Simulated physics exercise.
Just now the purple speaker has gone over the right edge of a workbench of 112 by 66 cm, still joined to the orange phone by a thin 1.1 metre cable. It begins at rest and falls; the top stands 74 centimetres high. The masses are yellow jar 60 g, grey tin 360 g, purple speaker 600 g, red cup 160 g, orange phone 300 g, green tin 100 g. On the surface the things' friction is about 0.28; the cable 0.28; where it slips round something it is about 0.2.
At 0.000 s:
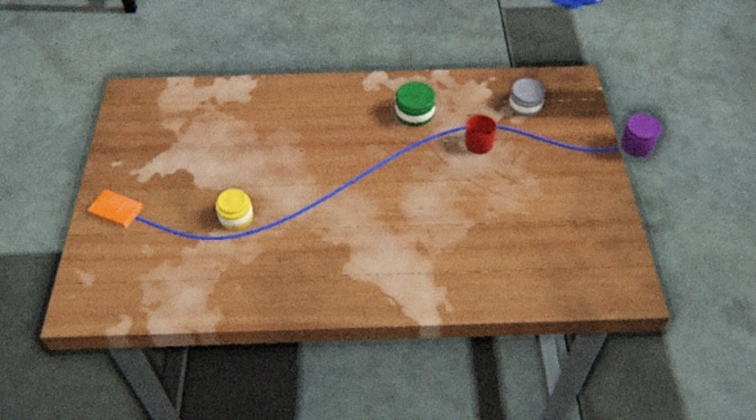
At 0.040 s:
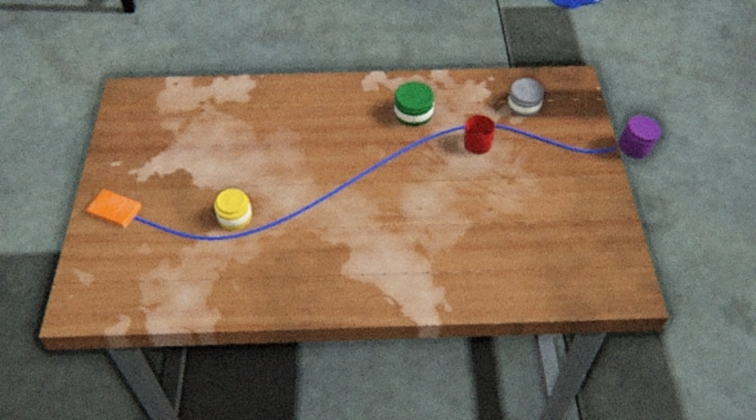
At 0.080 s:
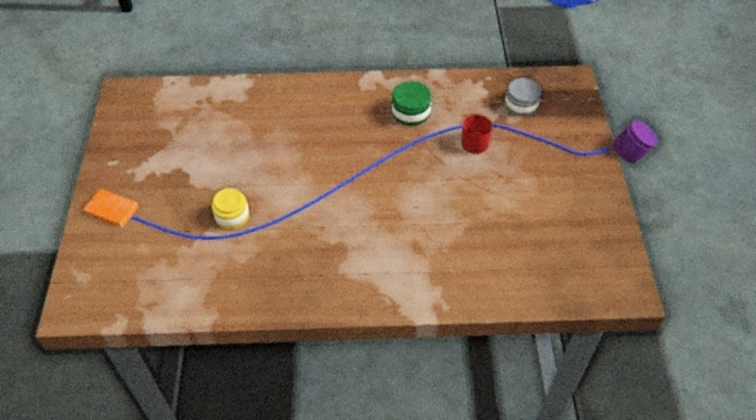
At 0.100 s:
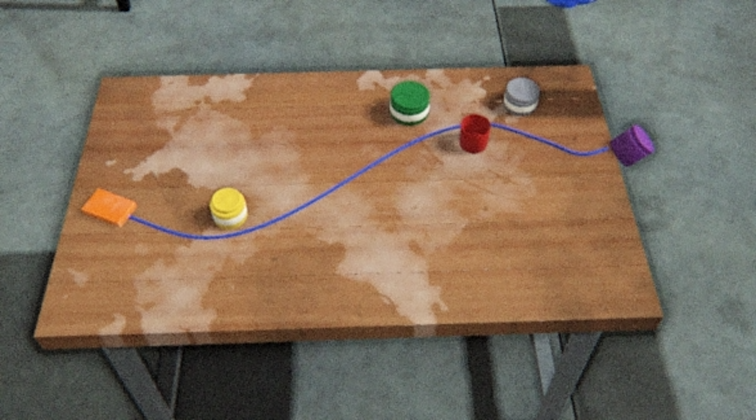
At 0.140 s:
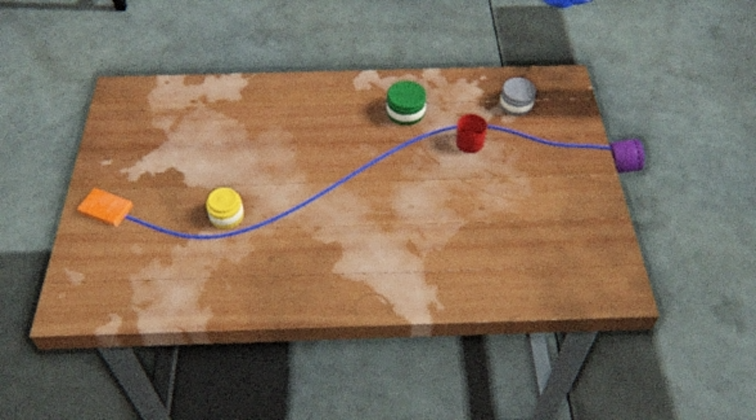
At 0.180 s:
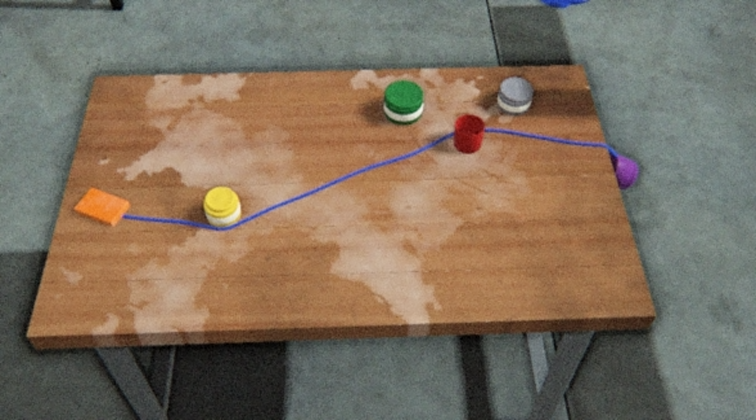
In this clip, a purple cylindrical object tips and drops at the right edge of a wooden table, drawing the attached blue cable straighter past a red cup and yellow-lidded jar, while the orange block at its other end stays put.
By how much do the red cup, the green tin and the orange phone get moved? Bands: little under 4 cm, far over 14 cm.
Answer: The red cup is moved far, the green tin is moved little, the orange phone is moved far.
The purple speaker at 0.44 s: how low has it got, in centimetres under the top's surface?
40 cm.
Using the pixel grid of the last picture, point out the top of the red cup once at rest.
It comes to rest at roughly (516, 198).
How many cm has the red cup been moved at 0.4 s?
Shift: Approx. 18 cm.
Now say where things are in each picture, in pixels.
In the first frame, red cup (482, 126); green tin (416, 94); orange phone (114, 206); cable runs through (573, 148) (379, 165) (296, 214) (185, 235).
In the second frame, purple speaker (643, 127); cable runs through (570, 148) (378, 165) (184, 235).
In the third frame, purple speaker (635, 142); cable runs through (566, 149) (375, 165) (181, 235).
In the fourth frame, purple speaker (632, 146); cable runs through (564, 150) (374, 164) (179, 234).
In the fifth frame, purple speaker (625, 157); cable runs through (564, 145) (370, 164) (175, 234).
In the sixth frame, red cup (470, 125); green tin (404, 93); orange phone (101, 205); cable runs through (580, 144) (381, 164) (288, 202) (179, 222).
After 0.4 s, the cable's tail end at (261, 187); orange phone 27 cm off its start, red cup 17 cm off its start, yellow jar 36 cm off its start.
After 0.7 s, the cable's tail end at (473, 174); orange phone 70 cm off its start, red cup 21 cm off its start, yellow jar over the edge.
After 0.9 s, the cable has left the top; orange phone 109 cm off its start at (630, 155), red cup 21 cm off its start at (516, 198), yellow jar over the edge.
After 1.2 s, the cable has left the top; orange phone over the edge, red cup 21 cm off its start, yellow jar over the edge.
After 2.4 s, the cable has left the top; orange phone over the edge, red cup 21 cm off its start at (516, 198), green tin 0 cm off its start at (404, 93), yellow jar over the edge.
